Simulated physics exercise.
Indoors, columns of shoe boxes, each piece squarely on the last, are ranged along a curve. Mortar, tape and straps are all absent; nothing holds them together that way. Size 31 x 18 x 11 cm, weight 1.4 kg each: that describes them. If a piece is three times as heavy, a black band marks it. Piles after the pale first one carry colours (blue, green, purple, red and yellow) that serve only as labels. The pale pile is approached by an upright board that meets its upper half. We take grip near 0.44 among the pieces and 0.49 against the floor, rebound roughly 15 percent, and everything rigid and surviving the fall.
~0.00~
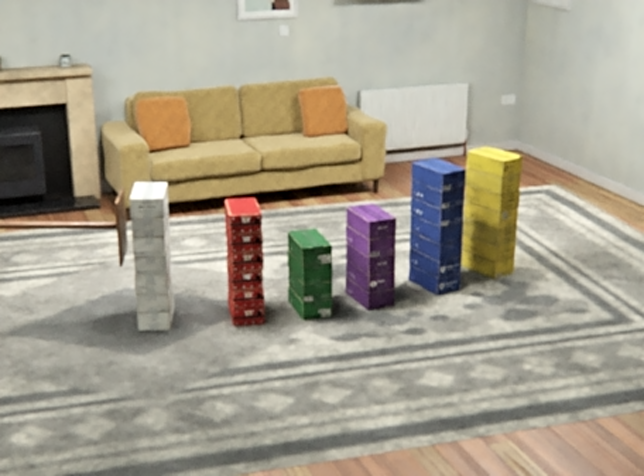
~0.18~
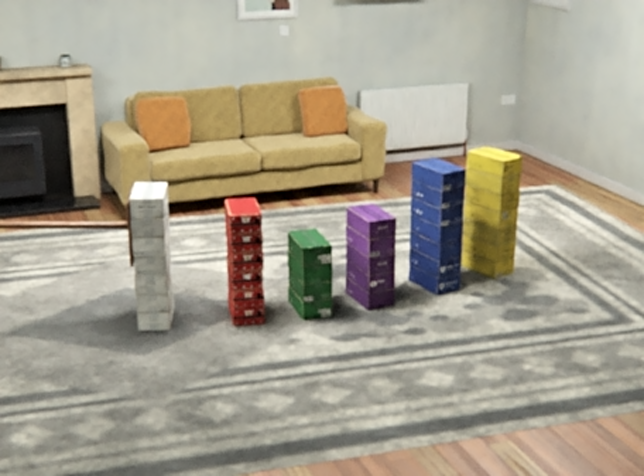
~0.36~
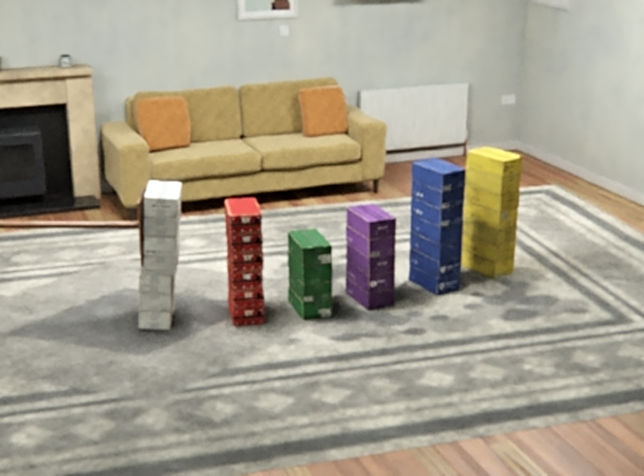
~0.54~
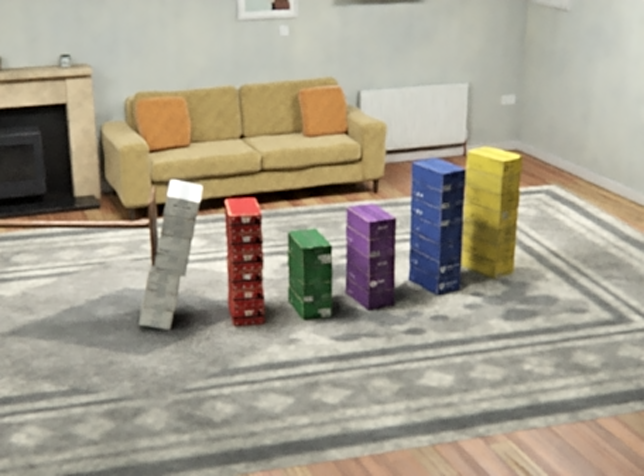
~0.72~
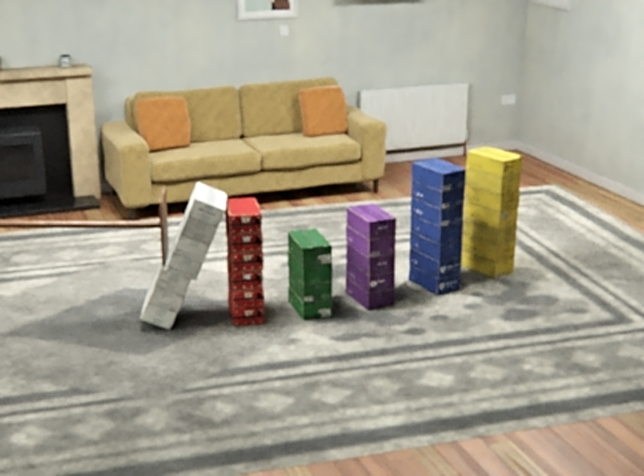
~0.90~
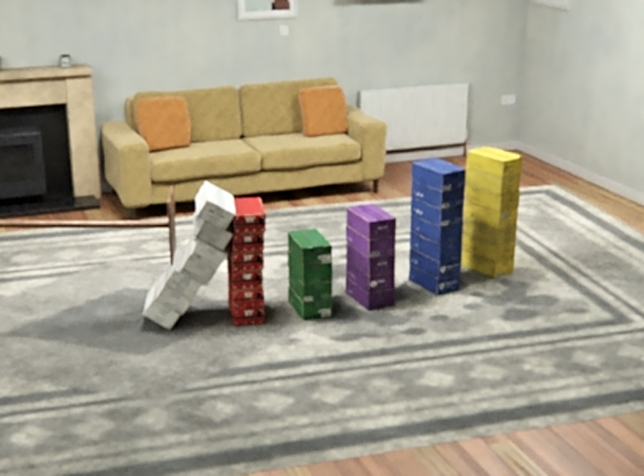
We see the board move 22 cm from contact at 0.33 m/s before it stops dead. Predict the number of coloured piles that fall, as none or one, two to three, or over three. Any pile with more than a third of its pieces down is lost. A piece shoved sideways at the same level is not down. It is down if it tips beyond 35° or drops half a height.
The number of coloured piles that fall is none or one.
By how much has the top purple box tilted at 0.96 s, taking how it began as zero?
About 0 degrees.
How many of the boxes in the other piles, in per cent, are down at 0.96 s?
By then, 0 per cent.
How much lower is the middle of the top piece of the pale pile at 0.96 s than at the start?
I'd put it at close to 5 cm below where it started.
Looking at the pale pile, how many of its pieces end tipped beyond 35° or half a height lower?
Tally of pale pieces: 0.
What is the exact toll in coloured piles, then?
A total of 0.
After 0.96 s, 0 of the pale pile down; none of the 29 other boxes down, 2 disturbed; top red box shifted 27 mm.
After 1.38 s, 0 of the pale pile down; none of the 29 other boxes down, 1 disturbed; top red box shifted 26 mm.
At rest (1.9 s), 0 of the pale pile down; none of the 29 other boxes down, 1 disturbed; top red box shifted 26 mm; top yellow box unmoved. No coloured pile is wrecked. As the last picture would show them, middles, top red box near (248, 215), top yellow box near (494, 162).
